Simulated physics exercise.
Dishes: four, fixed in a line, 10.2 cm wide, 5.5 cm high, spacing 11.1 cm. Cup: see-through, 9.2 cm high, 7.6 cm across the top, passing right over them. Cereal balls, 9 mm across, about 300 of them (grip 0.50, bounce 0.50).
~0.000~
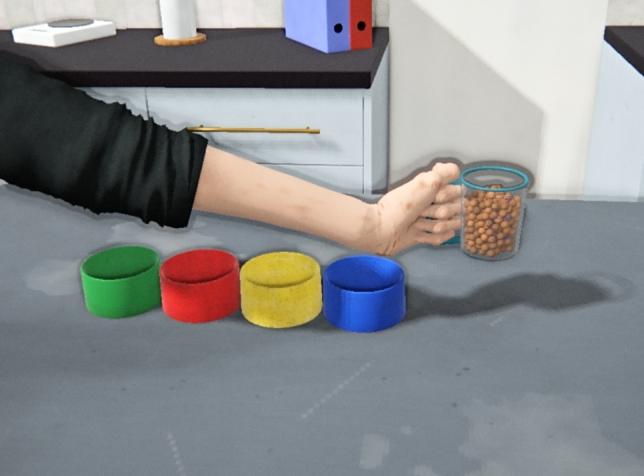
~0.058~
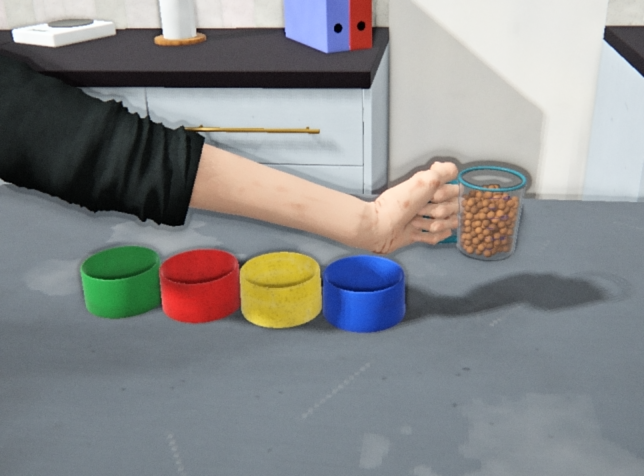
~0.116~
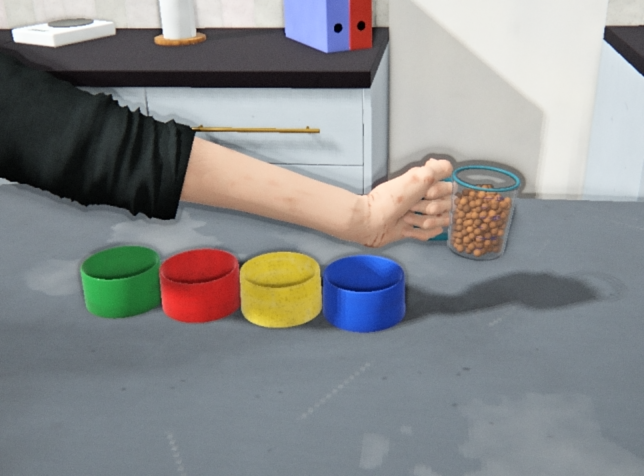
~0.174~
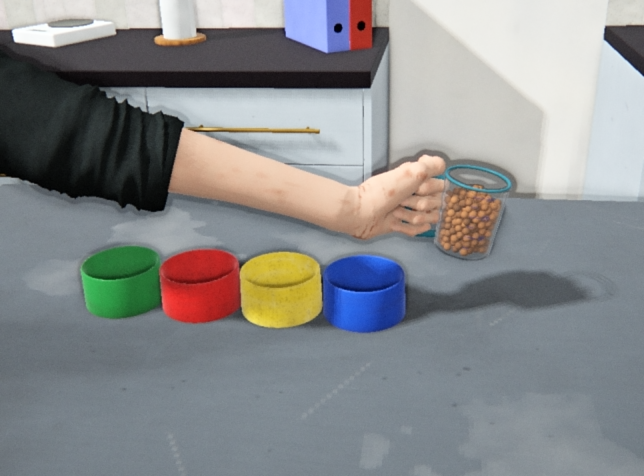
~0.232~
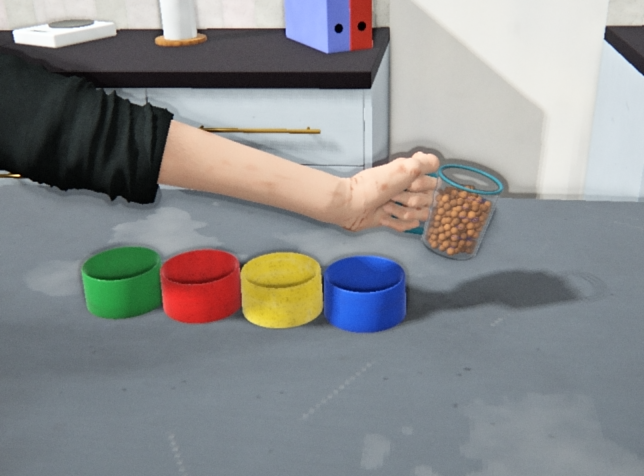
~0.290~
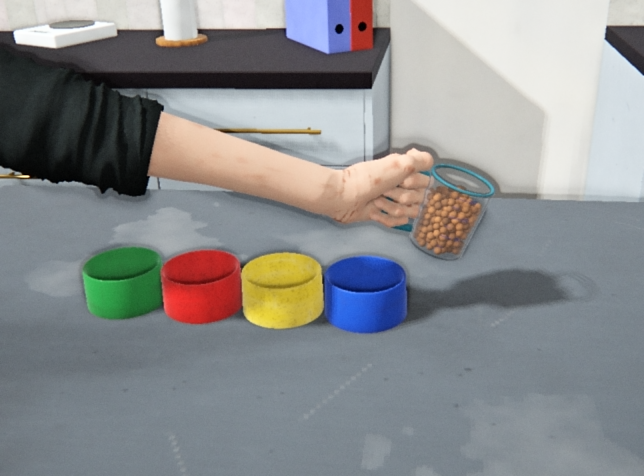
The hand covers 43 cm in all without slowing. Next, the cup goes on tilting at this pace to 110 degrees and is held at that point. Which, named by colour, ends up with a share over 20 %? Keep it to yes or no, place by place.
Place by place: Red dish yes, blue dish no, green dish no, yellow dish yes, counter no.
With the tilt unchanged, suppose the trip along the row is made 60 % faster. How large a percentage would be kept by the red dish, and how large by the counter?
Shares: Red 100, counter 0.
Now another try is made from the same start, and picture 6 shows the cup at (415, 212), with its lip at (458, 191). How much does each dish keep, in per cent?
In the end red holds 100, blue holds 0, green holds 0, yellow holds 0.
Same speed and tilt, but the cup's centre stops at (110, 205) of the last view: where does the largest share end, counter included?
Yellow.
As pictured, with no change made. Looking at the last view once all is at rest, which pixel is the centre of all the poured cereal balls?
About (263, 296).
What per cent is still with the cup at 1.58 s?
Somewhere close to 55 percent.
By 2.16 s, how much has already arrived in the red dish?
About 25 per cent by then.
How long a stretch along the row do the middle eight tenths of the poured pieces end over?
I'd put it at close to 14 cm.
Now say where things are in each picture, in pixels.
Cup at (491, 214), tilt 0 degrees, lip at (527, 180), moved 0.0 cm; middle of the pieces at (491, 223); blue dish at (364, 274); yellow dish at (280, 270); red dish at (199, 266); green dish at (121, 263), in the first picture.
Cup at (489, 214), tilt 1 degrees, lip at (525, 180), moved 0.3 cm; middle of the pieces at (488, 223), in the second picture.
Cup at (480, 214), tilt 5 degrees, lip at (519, 182), moved 1.3 cm; middle of the pieces at (480, 223), in the third picture.
Cup at (470, 214), tilt 9 degrees, lip at (510, 184), moved 2.6 cm; middle of the pieces at (468, 222), in the fourth picture.
Cup at (459, 213), tilt 14 degrees, lip at (502, 187), moved 3.9 cm; middle of the pieces at (457, 222), in the fifth picture.
Cup at (449, 213), tilt 19 degrees, lip at (493, 191), moved 5.2 cm; middle of the pieces at (446, 222); blue dish at (365, 274); yellow dish at (281, 271); red dish at (200, 267); green dish at (122, 264). The cup turns about 80 degrees a second and travels 23 cm a second, in the sixth picture.
After 1.06 s, tilt 81 degrees; cup holds 100 %.
After 1.58 s, tilt 110 degrees; cup holds 55 %, yellow 40 %.
After 2.16 s, tilt 110 degrees; cup holds 10 %, red 25 %, yellow 55 %.
By 3.0 s all is still; red 35 %, blue 0 %, green 0 %, yellow 55 %, counter 5 %.
